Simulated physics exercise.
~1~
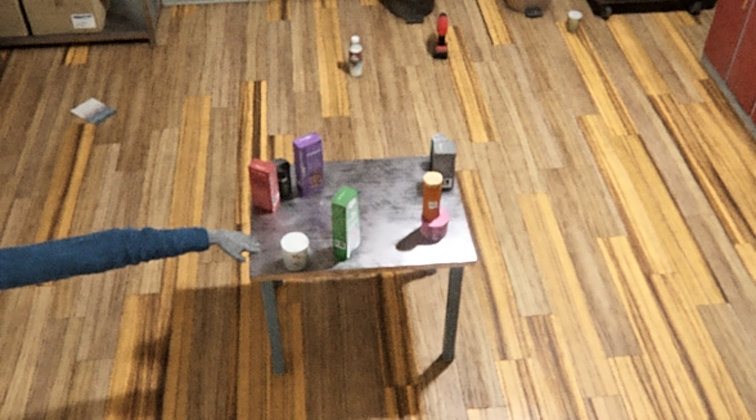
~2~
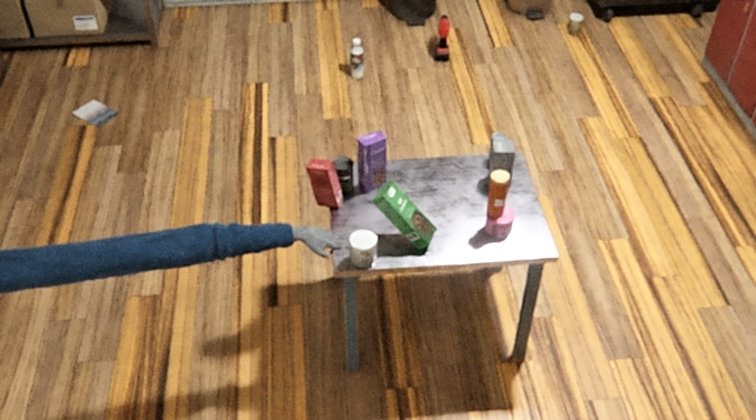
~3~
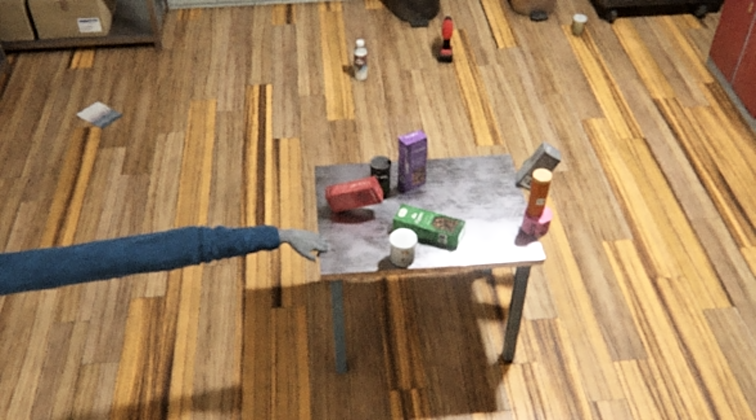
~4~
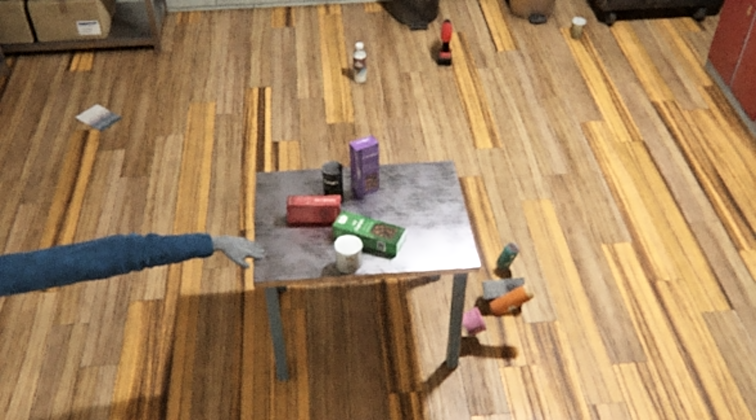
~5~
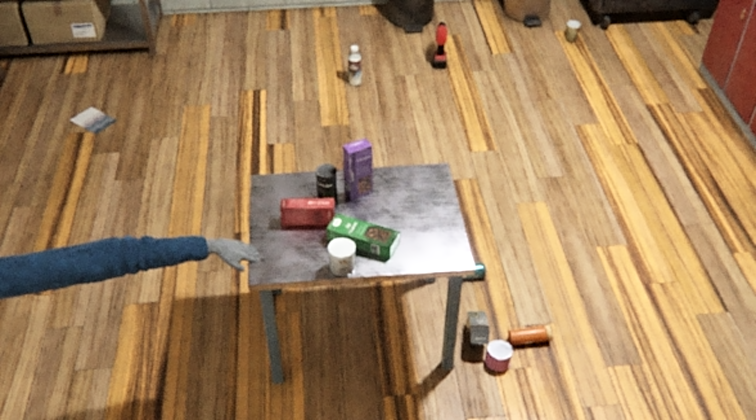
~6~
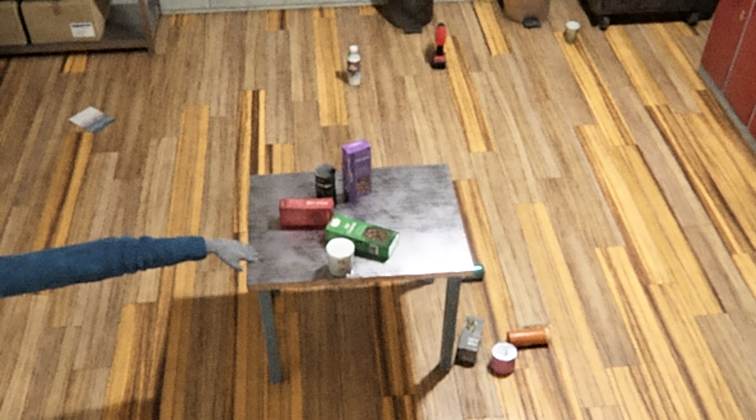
Small table jolting right then back left beside a gloved hand, red and green cartons toppling, several items falling to the floor.
